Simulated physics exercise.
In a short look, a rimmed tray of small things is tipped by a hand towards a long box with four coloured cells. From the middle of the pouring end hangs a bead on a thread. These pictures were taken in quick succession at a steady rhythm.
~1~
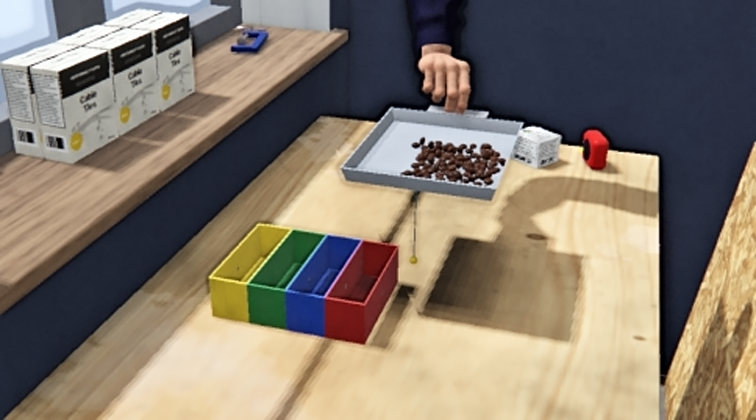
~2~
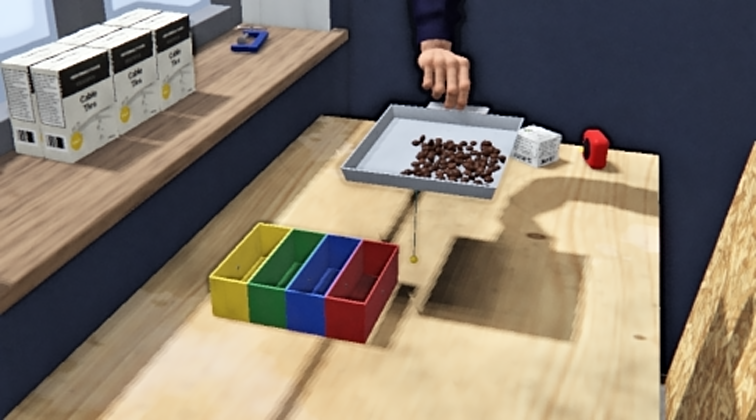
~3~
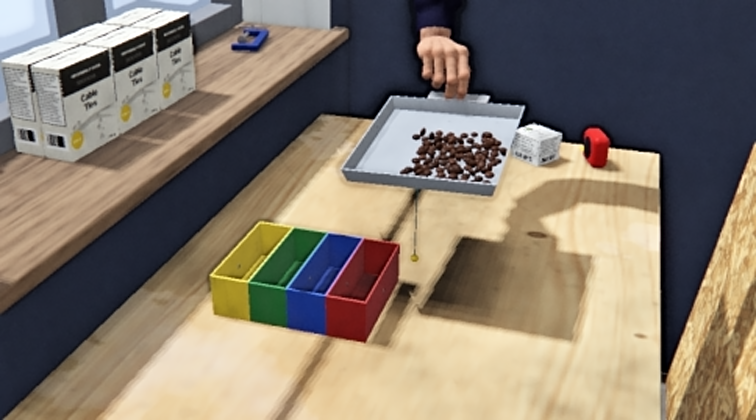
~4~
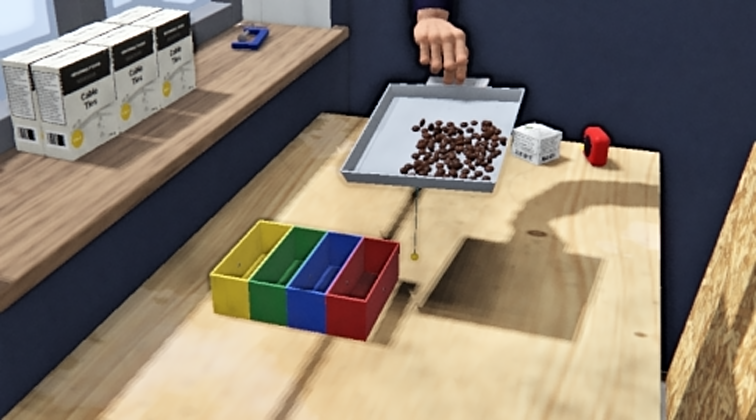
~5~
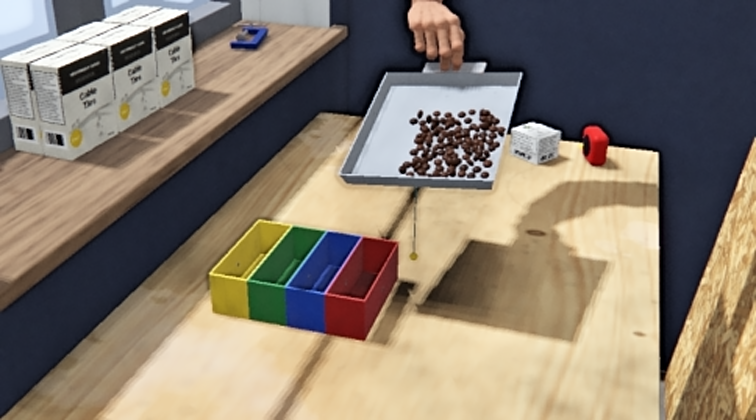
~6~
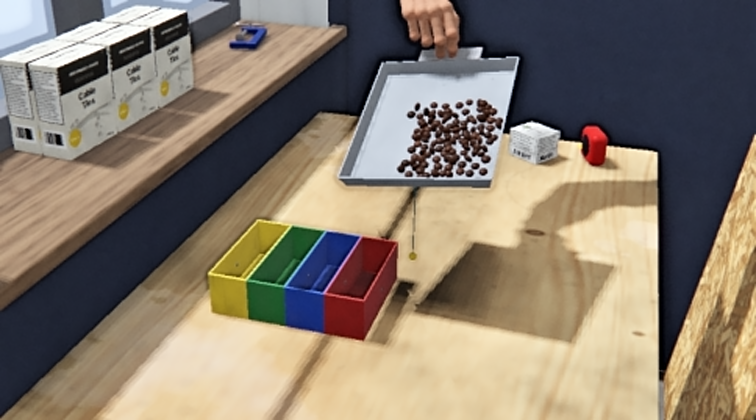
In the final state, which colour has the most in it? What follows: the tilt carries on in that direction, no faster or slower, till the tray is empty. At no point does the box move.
Most ends up in red.
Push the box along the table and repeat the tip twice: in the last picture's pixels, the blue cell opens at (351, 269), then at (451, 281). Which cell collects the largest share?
The blue one, then the cell in yellow.
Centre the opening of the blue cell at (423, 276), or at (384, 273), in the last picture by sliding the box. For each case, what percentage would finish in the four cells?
Around 90 then around 100 per cent.
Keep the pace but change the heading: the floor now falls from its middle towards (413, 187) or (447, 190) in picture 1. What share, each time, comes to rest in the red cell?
In turn, 20 percent and then 0 percent.
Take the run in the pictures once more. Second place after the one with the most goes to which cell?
Second best is the blue cell.
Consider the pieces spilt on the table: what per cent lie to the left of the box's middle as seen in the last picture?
It comes to 0 per cent or so.
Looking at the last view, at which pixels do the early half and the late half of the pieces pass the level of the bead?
First roughly (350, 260), then roughly (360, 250).
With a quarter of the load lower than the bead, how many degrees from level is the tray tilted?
Angle: Close to 95°.
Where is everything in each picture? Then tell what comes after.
In the first frame, corners of the pouring end at (346, 166) and (492, 186), level; middle of the load at (452, 163), flat chocolate drops; bead on its thread at (414, 260); yellow cell at (229, 296); green cell at (267, 303); blue cell at (305, 310); red cell at (345, 317).
In the second frame, corners of the pouring end at (346, 167) and (492, 185), level; middle of the load at (452, 161).
In the third frame, corners of the pouring end at (346, 167) and (493, 182), tipped barely, lowest at the left corner; middle of the load at (452, 156).
In the fourth frame, corners of the pouring end at (346, 169) and (492, 179), tipped a little, lowest at the left corner; middle of the load at (452, 149).
In the fifth frame, corners of the pouring end at (344, 172) and (490, 177), tipped clearly, lowest at the left corner; middle of the load at (450, 144).
In the sixth frame, corners of the pouring end at (343, 175) and (488, 176), tipped clearly, lowest at the left corner; middle of the load at (448, 139); yellow cell at (229, 293); green cell at (266, 299); blue cell at (305, 306); red cell at (344, 313).
Soon after the last picture, tray tipped steeply; nearly all on the tray; a stray few falling or outside the box.
A little later, tray tipped past a quarter turn; a small part on the tray; about a third in the red cell; about a quarter in the blue cell; about a quarter falling or outside the box.
Later still, tray tipped past a quarter turn; about half in the red cell; about a third in the blue cell; about a quarter falling or outside the box.
At rest, tray tipped past a quarter turn; about half in the red cell; about a third in the blue cell; none in the green cell; none in the yellow cell; about a quarter outside the box.
